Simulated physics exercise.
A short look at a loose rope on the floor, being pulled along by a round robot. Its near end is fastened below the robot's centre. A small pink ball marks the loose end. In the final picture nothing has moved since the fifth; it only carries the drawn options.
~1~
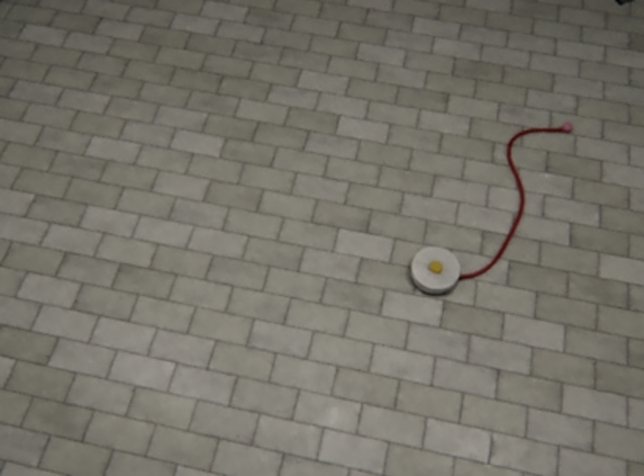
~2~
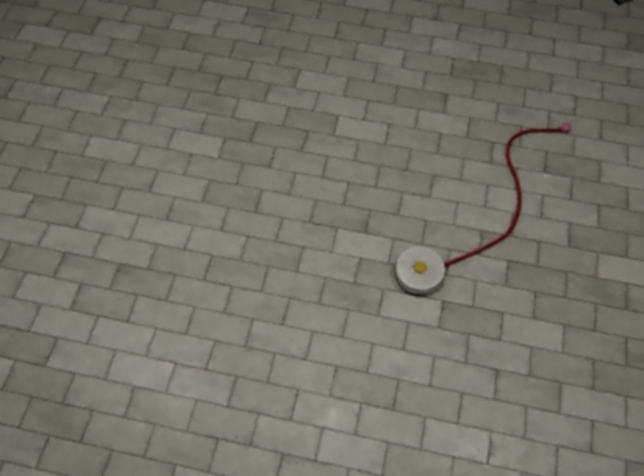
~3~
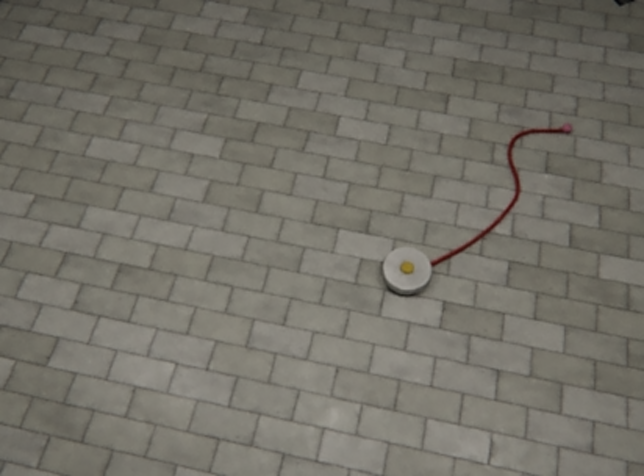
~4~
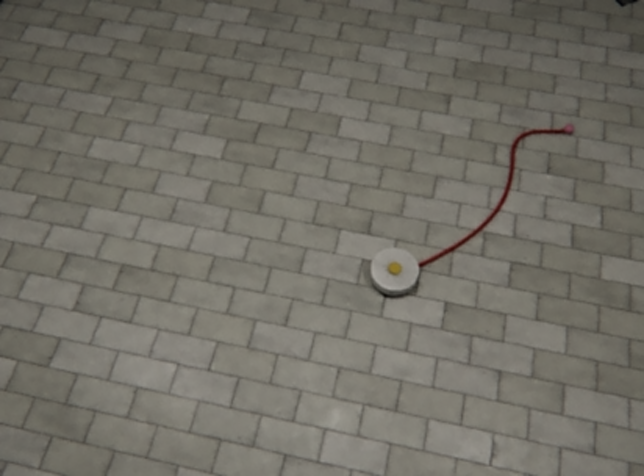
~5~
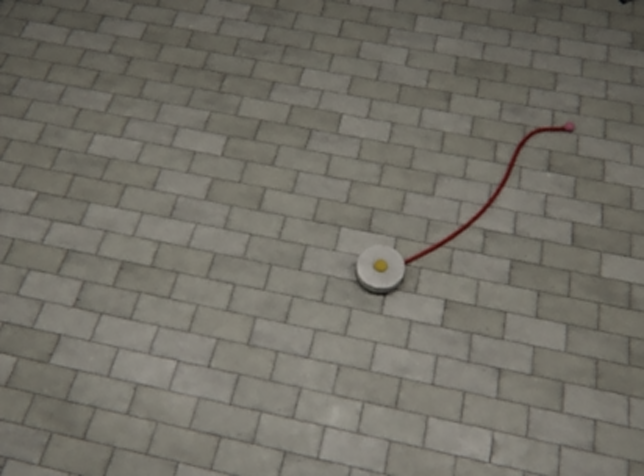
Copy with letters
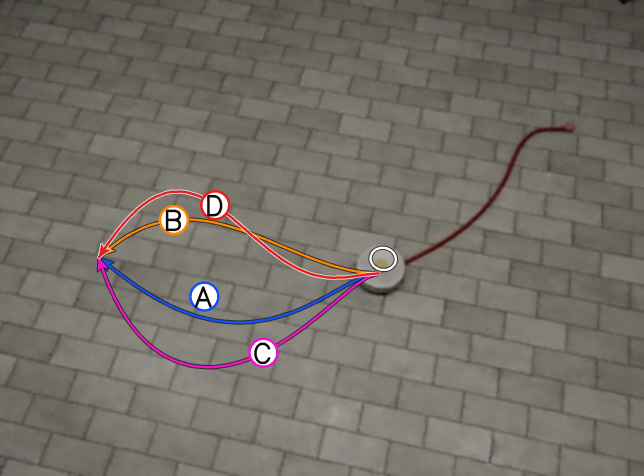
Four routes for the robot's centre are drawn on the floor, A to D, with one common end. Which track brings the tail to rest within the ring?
Take C.
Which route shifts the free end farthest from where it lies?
C.
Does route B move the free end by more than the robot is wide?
Yes.
On the marked copy, A from (380, 273) via (235, 322) to (100, 259); B from (380, 273) via (239, 229) to (102, 255); C from (380, 273) via (215, 367) to (99, 258); D from (380, 273) via (231, 218) to (99, 258); the ring at (383, 259).
Following C. Soon after the start, robot (268, 347), middle of the rope (391, 261), free end (492, 180).
Later, robot (138, 333), middle of the rope (297, 306), free end (420, 234).
In the end, robot (97, 254), middle of the rope (242, 292), free end (384, 257); the free end is on the ring.
As for the rest, A leaves the free end at (390, 237); B leaves the free end at (384, 199); D leaves the free end at (381, 197).
